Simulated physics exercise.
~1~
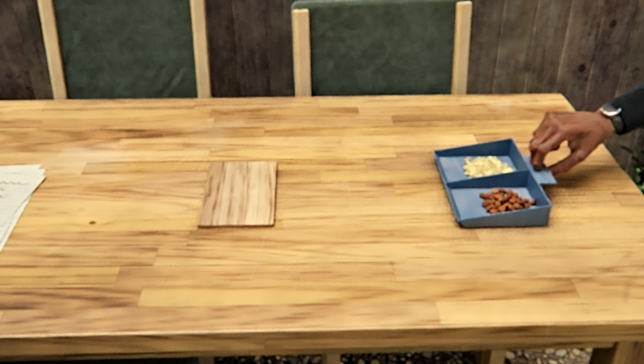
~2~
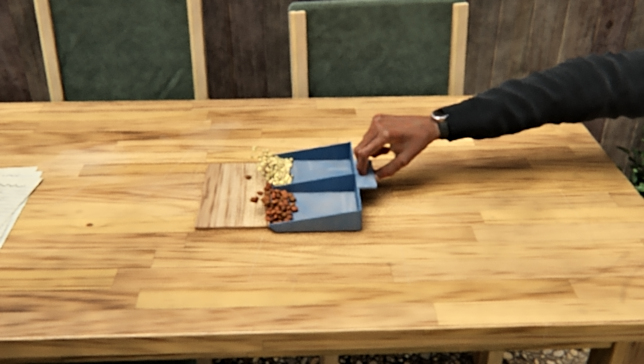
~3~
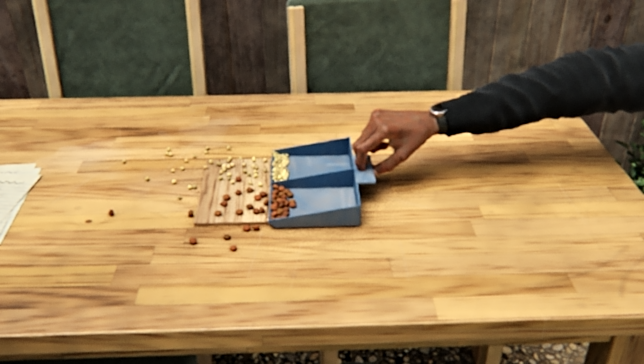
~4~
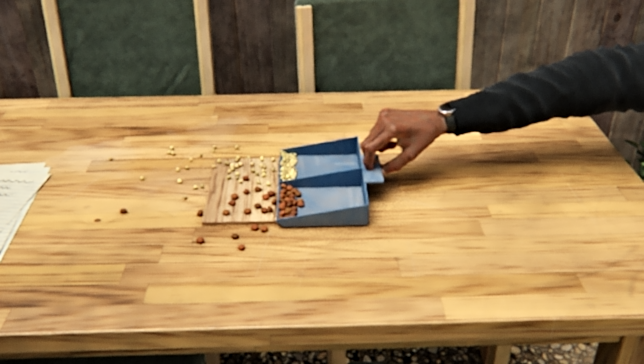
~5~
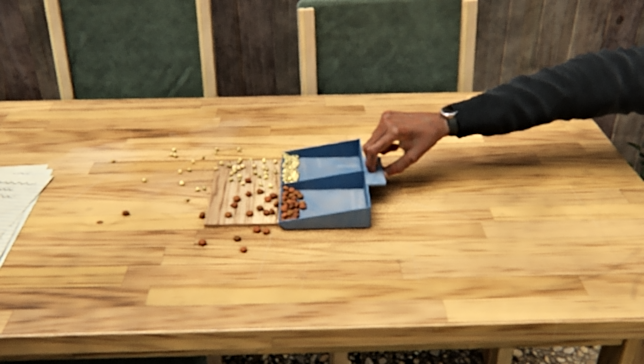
A hand slid a blue two-part tray of brown nuts and pale pieces left along a wooden table until it stopped at a flat board, and some of both spilled over the front, scattering across the board and table.
